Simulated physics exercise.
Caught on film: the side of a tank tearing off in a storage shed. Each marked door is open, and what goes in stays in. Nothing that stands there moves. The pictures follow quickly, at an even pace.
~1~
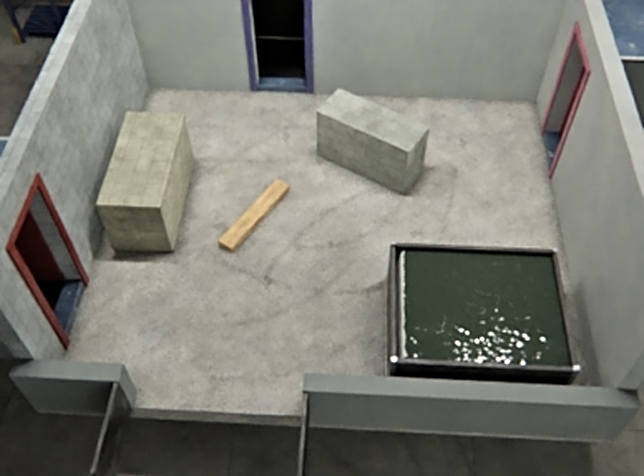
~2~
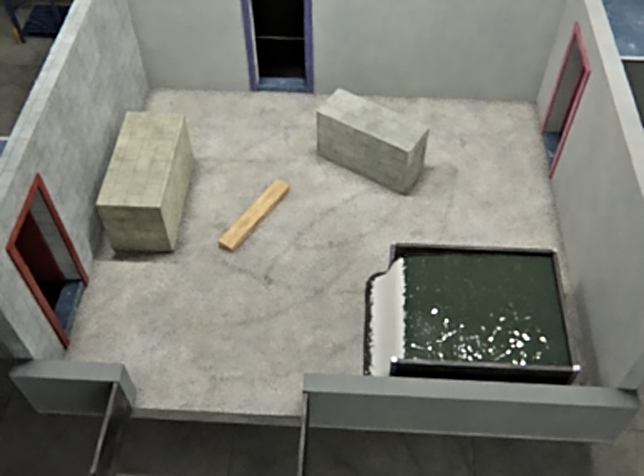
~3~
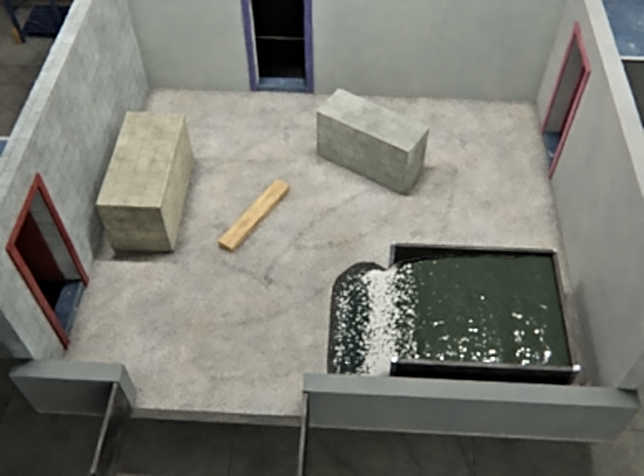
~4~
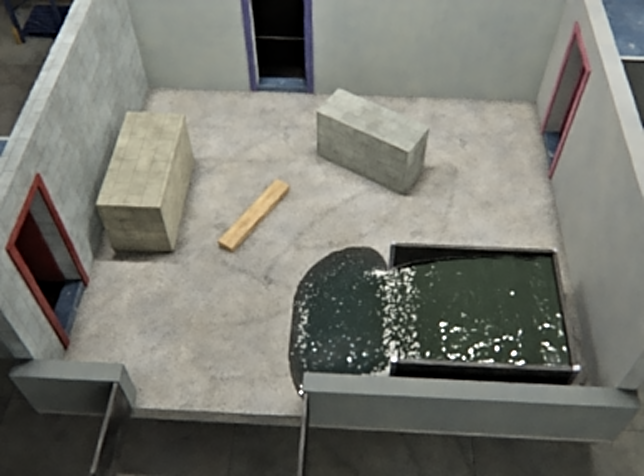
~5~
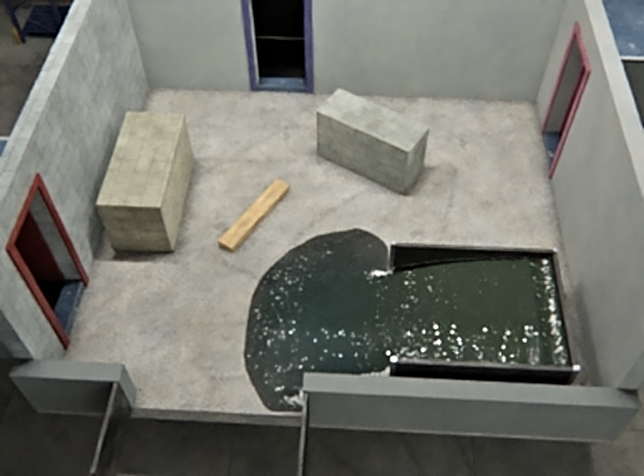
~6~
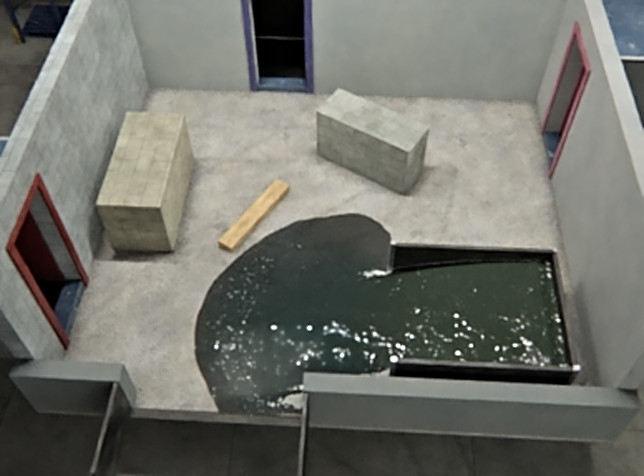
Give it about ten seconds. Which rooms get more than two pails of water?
One by one: The blue door holds within the limit; the pink door holds within the limit; the red door floods.
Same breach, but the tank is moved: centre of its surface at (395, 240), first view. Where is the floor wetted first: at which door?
First comes the red one.
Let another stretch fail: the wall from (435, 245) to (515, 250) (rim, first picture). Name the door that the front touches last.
The one in red.
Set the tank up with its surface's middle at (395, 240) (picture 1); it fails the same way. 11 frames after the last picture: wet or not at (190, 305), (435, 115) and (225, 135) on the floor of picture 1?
As listed: Wet, dry, awash.
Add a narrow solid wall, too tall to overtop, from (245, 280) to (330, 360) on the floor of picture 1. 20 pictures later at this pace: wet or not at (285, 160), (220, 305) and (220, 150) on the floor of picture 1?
In that order: Covered, under water, wet.
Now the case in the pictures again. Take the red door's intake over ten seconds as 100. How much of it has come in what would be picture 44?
About 100 per cent.
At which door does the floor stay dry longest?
The pink-painted one.
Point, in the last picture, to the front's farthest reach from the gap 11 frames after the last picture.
Close to (125, 166).
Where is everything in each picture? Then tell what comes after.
In the first frame, still water in the tank at (478, 306).
In the second frame, the front is at (386, 276), out from the gap at (392, 323).
In the third frame, water pours out at (392, 324) and has run to (362, 268).
In the fourth frame, water pours out at (392, 325) and has run to (325, 263).
In the fifth frame, water pours out at (392, 326) and has run to (266, 281).
In the sixth frame, water pours out at (392, 326) and has run to (208, 306).
A moment on, water covers 40 % of the floor; the blue door not reached, the pink door not reached, the red door under two buckets in.
Next, water covers 45 % of the floor; the blue door not reached, the pink door not reached, the red door over two buckets in.
Then, water covers 60 % of the floor; the blue door wet at the sill, nothing in, the pink door not reached, the red door far over two buckets in.
Later, water covers 70 % of the floor; the blue door wet at the sill, nothing in, the pink door not reached, the red door far over two buckets in.
In the end, water covers 95 % of the floor; the blue door wet at the sill, nothing in, the pink door wet at the sill, nothing in, the red door far over two buckets in.
